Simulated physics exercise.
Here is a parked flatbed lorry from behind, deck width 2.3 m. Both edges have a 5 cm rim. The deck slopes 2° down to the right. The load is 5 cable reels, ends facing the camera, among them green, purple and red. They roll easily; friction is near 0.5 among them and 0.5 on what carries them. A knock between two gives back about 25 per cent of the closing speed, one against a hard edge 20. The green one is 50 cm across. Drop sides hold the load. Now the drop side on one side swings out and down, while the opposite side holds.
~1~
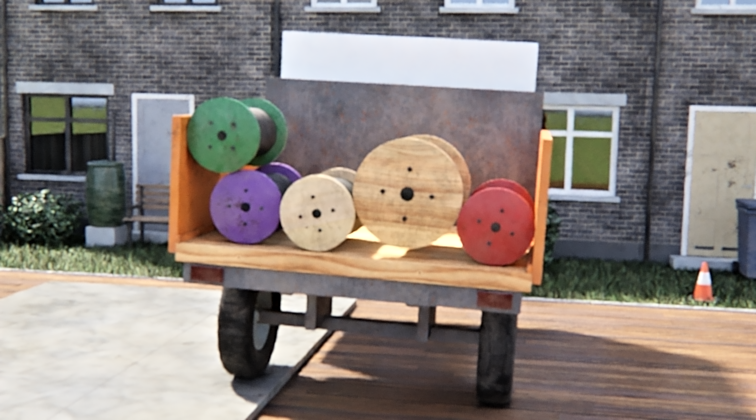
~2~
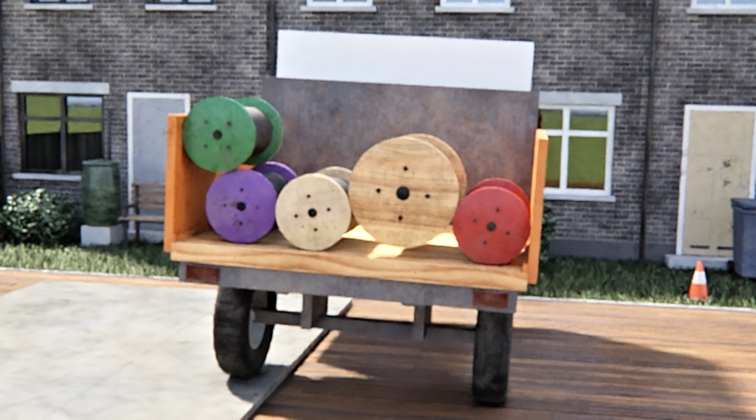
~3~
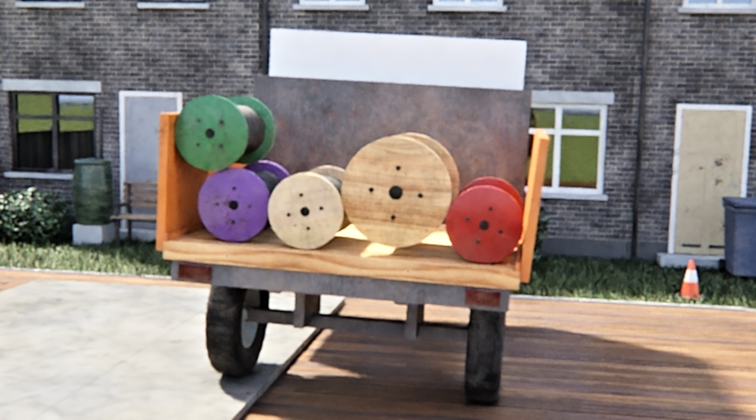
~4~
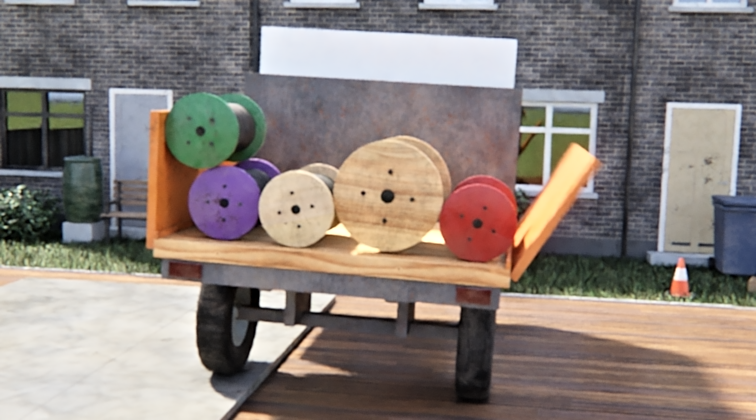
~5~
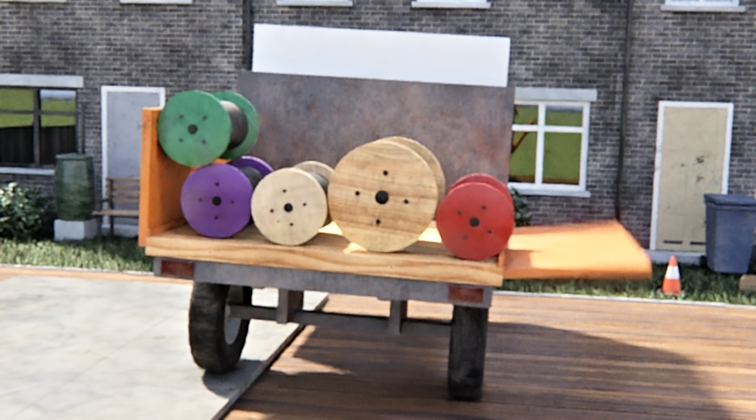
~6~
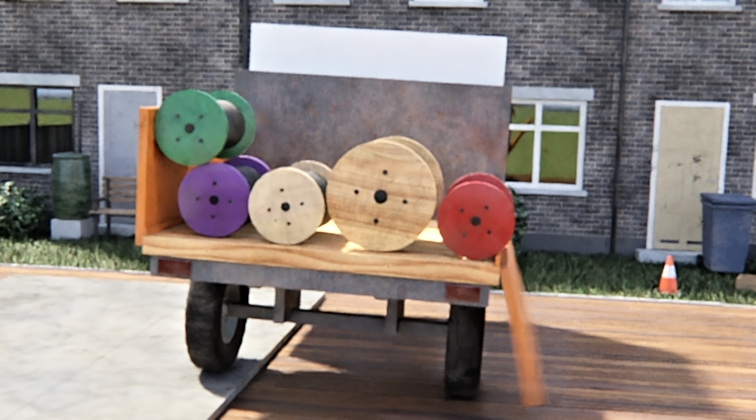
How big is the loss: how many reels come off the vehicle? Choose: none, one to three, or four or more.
It is none; here the count comes to 0.
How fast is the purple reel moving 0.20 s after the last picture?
About 0.1 m/s.
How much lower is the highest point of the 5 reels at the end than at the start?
About 0 cm.
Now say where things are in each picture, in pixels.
The first picture shows green (223, 135), purple (244, 208), red (496, 227); both sides upright; the deck slopes 2° down to the right; 3 of the 5 make up the bottom layer.
The second picture shows green (218, 135), purple (240, 207), red (491, 227); both sides upright.
The third picture shows green (211, 133), purple (232, 206), red (484, 225); right board out by 5°, tip at (543, 144).
The fourth picture shows green (201, 131), purple (223, 204), red (478, 224); right board out by 30°, tip at (593, 165).
The fifth picture shows green (194, 129), purple (215, 201), red (475, 222); right board out by 85°, tip at (645, 269).
The sixth picture shows green (191, 128), purple (213, 201), red (476, 221); right board out by 165°, tip at (534, 399).
Another 0.2 s on from the last picture, green is up on others, 25 cm from the left edge; purple is on the deck, 45 cm from the left edge; red is on the deck, 20 cm from the right edge; 0 gone from the deck.
Another 0.3 s on from the last picture, still the same for green, purple, red; 0 gone from the deck.
Another 0.5 s on from the last picture, green is up on others, 25 cm from the left edge; still the same for purple, red; 0 gone from the deck.
In the end (0.7 s after the last picture), green is up on others, 25 cm from the left edge; purple is on the deck, 45 cm from the left edge; red is on the deck, 20 cm from the right edge; 0 gone from the deck.
